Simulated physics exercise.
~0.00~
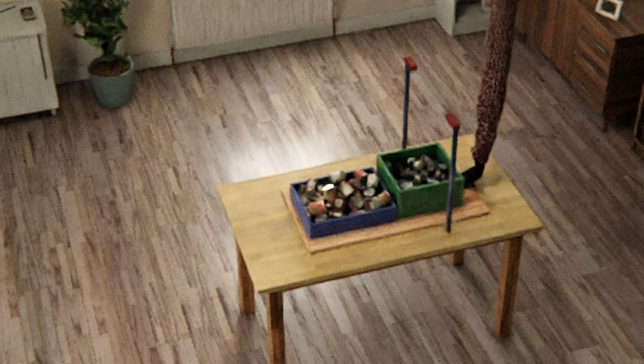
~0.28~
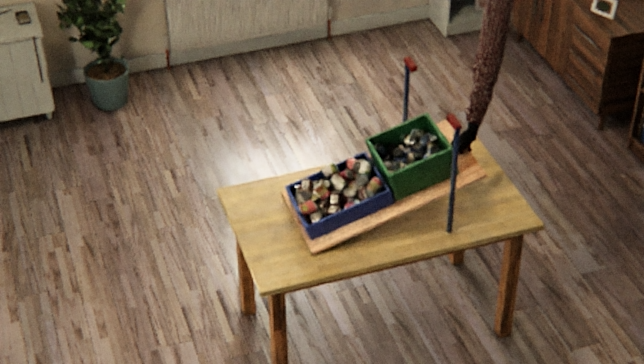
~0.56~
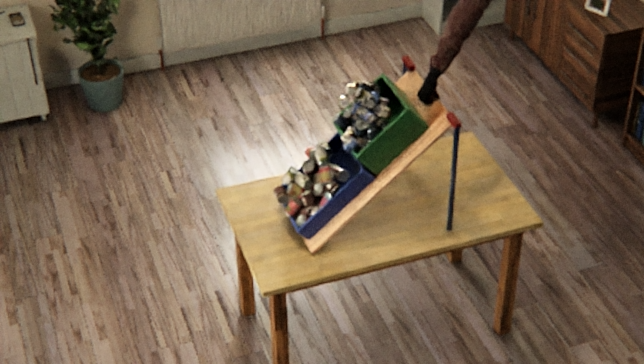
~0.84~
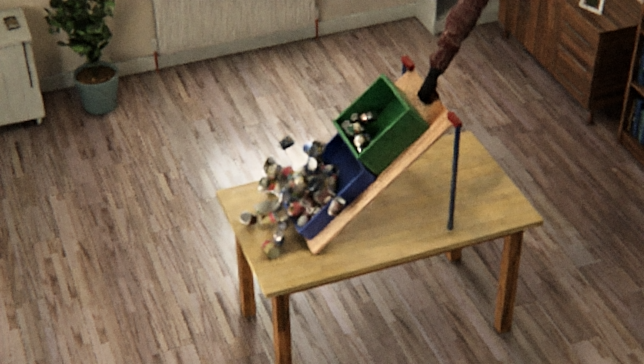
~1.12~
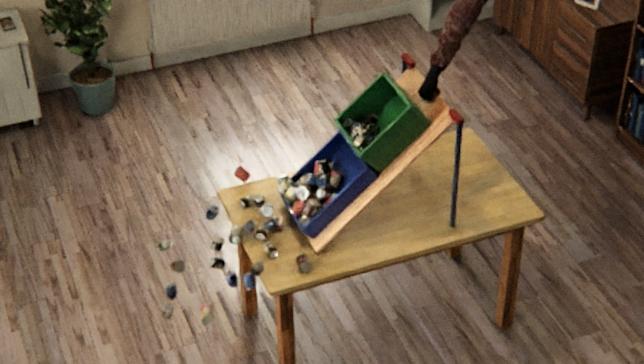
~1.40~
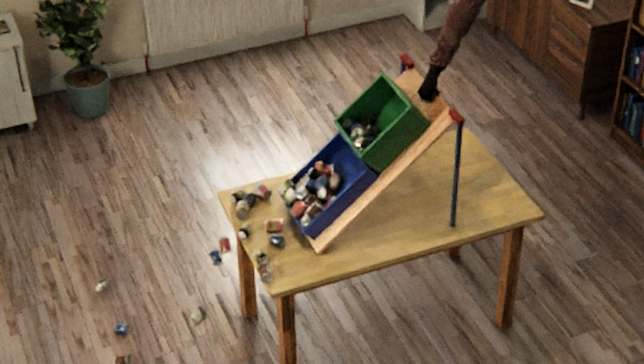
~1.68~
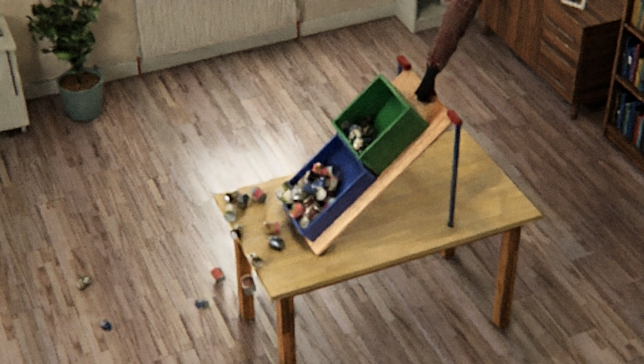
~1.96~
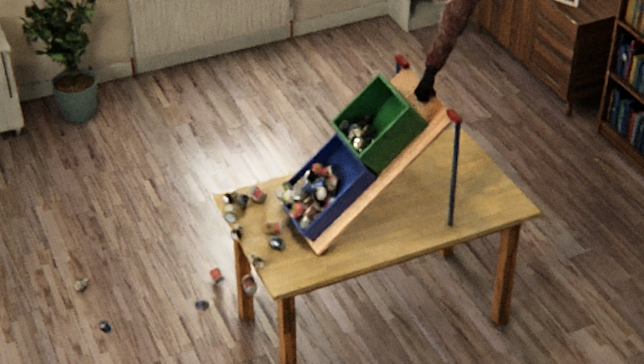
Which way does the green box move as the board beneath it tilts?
The green box moves up, rising with the lifted right end of the board while also shifting somewhat to the left.
Wood-floored room with a board on a table tilting steeply, spilling small cans from blue and green boxes onto tabletop and floor.
